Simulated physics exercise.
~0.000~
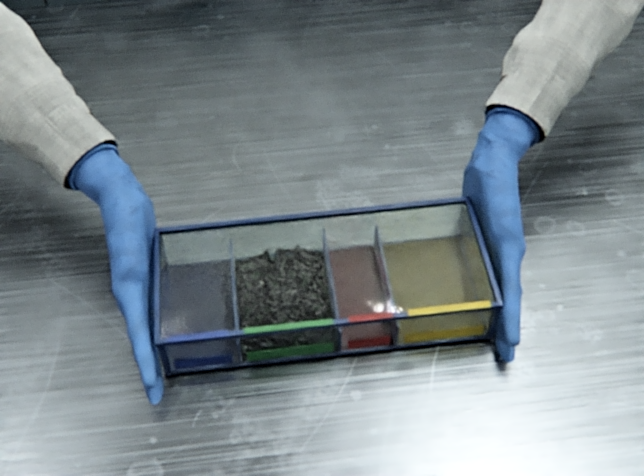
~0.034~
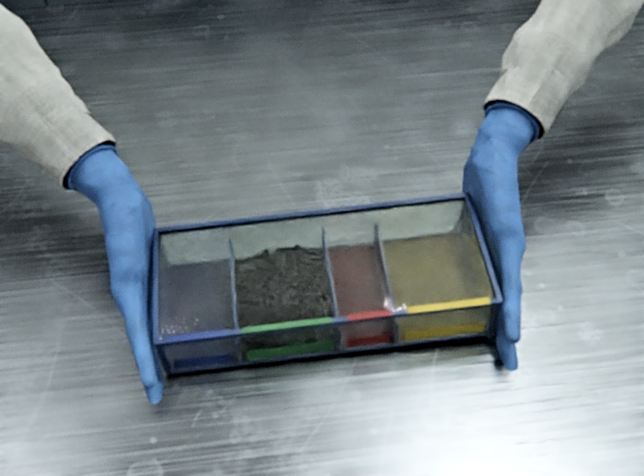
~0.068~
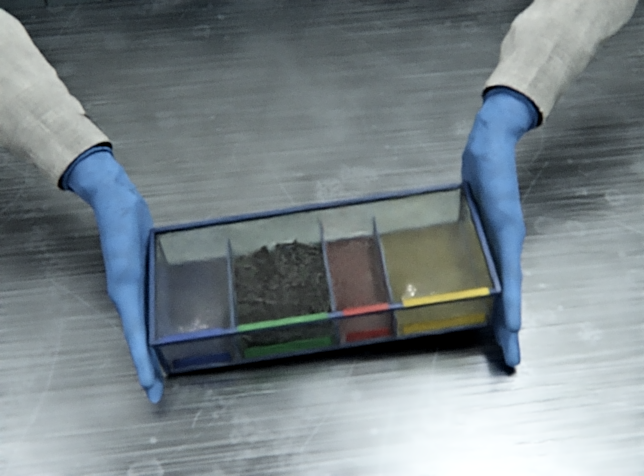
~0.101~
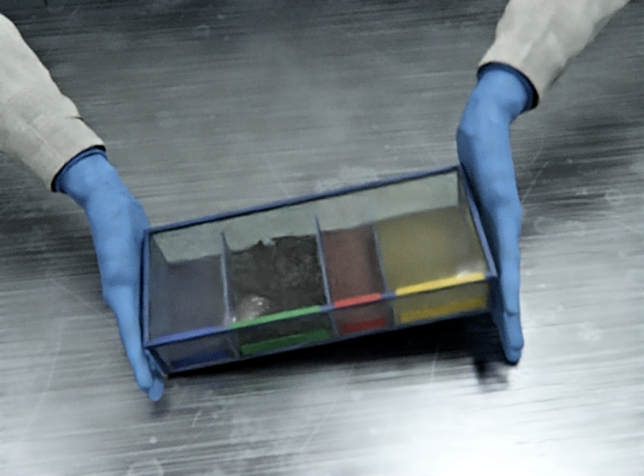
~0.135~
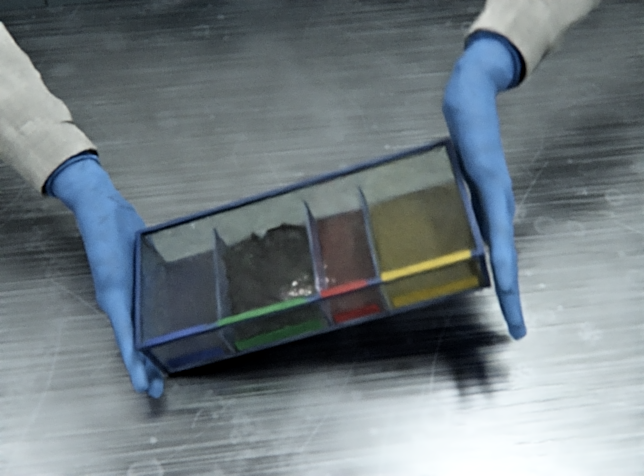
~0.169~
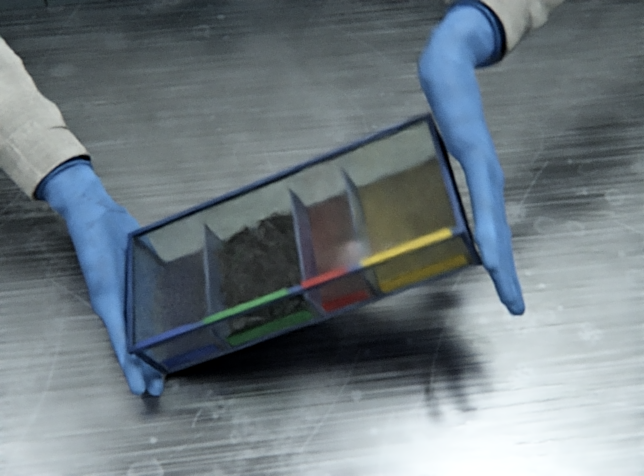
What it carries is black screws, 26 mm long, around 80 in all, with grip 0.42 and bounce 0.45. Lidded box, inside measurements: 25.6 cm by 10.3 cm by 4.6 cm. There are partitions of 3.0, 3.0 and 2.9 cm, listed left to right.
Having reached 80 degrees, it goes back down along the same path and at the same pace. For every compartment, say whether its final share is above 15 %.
Red compartment: No, blue compartment: Yes, green compartment: Yes, yellow compartment: No.
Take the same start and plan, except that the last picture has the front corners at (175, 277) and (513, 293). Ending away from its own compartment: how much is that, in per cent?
Near 10 %.
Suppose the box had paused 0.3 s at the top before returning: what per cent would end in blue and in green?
Blue 35; green 65.
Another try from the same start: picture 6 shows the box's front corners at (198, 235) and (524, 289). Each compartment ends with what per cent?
Red = 10 %; blue = 0 %; green = 75 %; yellow = 15 %.
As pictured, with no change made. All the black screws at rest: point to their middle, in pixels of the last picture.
Centre at rest, approx.: (247, 309) px.
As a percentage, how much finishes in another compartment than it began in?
That comes to close to 35 percent.
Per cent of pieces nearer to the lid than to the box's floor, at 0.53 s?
40 %.
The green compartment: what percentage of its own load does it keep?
About 70 in a hundred.
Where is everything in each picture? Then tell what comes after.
In the first picture, box tilt 0 degrees, front corners at (160, 341) and (497, 303); green 100 %.
In the second picture, box tilt 1 degrees, front corners at (159, 341) and (496, 300).
In the third picture, box tilt 4 degrees, front corners at (155, 341) and (495, 290), lowest corner left front.
In the fourth picture, box tilt 9 degrees, front corners at (150, 343) and (490, 274), lowest corner left front.
In the fifth picture, box tilt 17 degrees, front corners at (141, 345) and (478, 251), lowest corner left front.
In the sixth picture, box tilt 24 degrees, front corners at (133, 348) and (459, 229), lowest corner left front; green 100 %. Its pace works out near 220 degrees a second.
After 0.53 s, tilt 78 degrees; blue 15 %, green 85 %.
After 0.77 s, tilt 30 degrees; blue 35 %, green 65 %.
Then, at 1.11 s, tilt 0 degrees; blue 35 %, green 65 %.
At rest (1.6 s), red 0 %, blue 35 %, green 65 %, yellow 0 %.
